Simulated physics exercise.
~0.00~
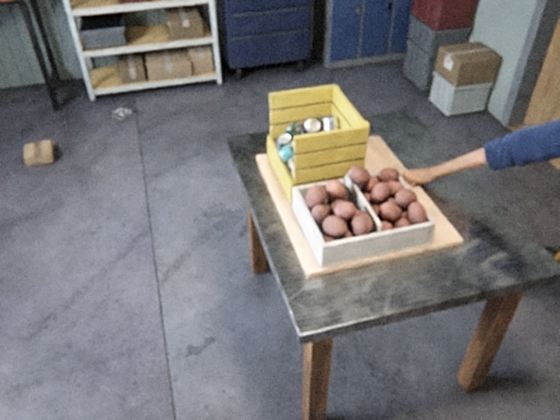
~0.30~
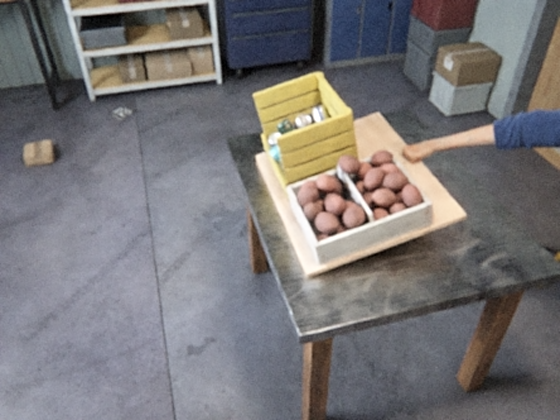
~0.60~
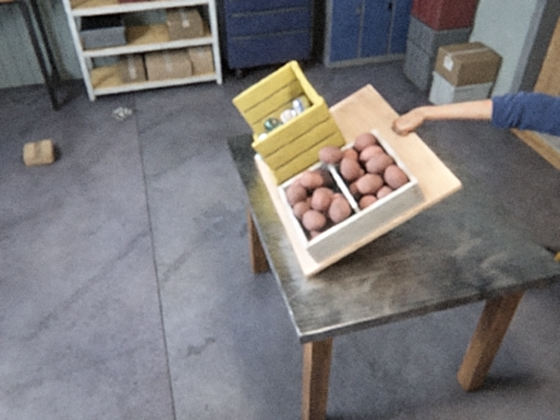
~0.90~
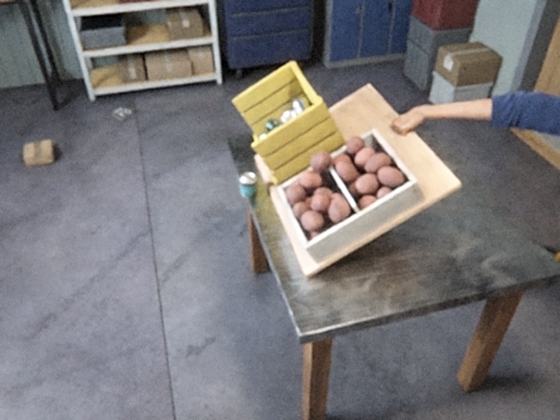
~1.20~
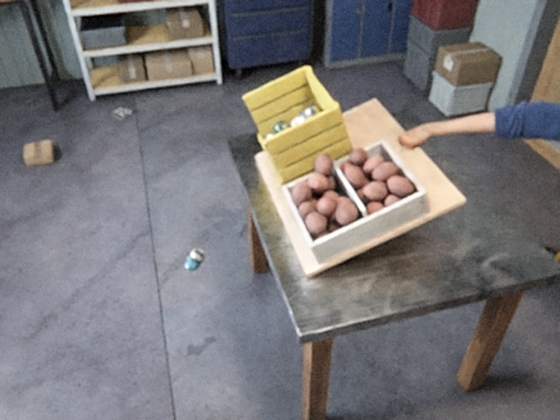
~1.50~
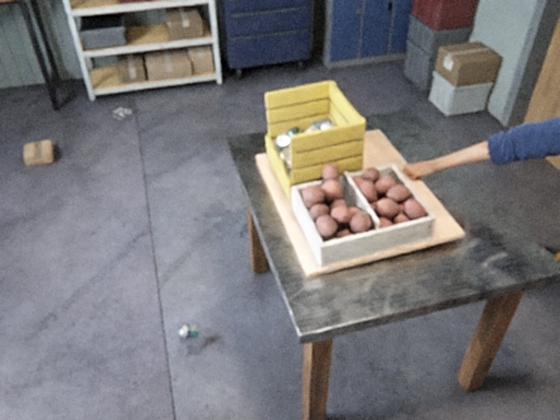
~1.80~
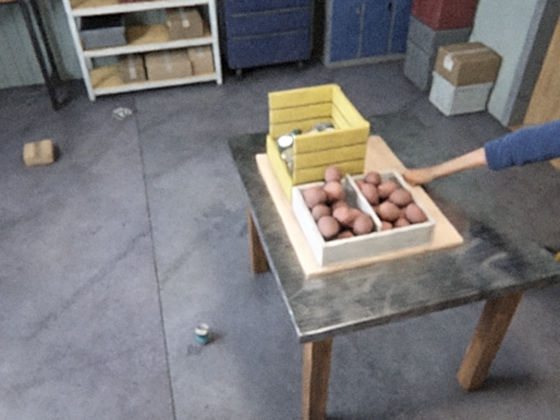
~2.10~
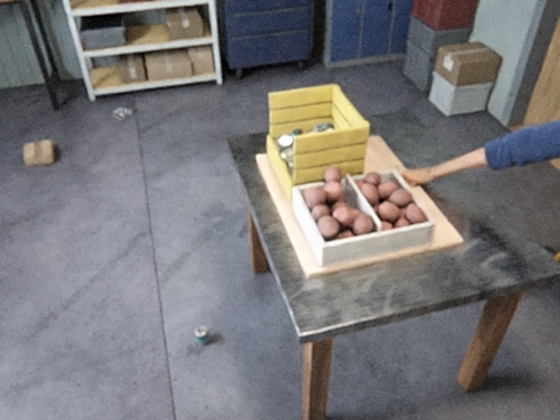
An arm in a blue sleeve reaches in from the right to a pale board on a dark-topped wooden table, seen from above in a room with shelves and blue cabinets behind. On the board sit a yellow slatted tub of small cans and, nearer, a divided white tub of red potatoes. The hand raises the board's right side, tipping both tubs steeply to the left. One can drops from the yellow tub past the table's left edge to the grey floor. The hand lowers the board flat again, with the potatoes still in the white tub and the can lying on the floor.
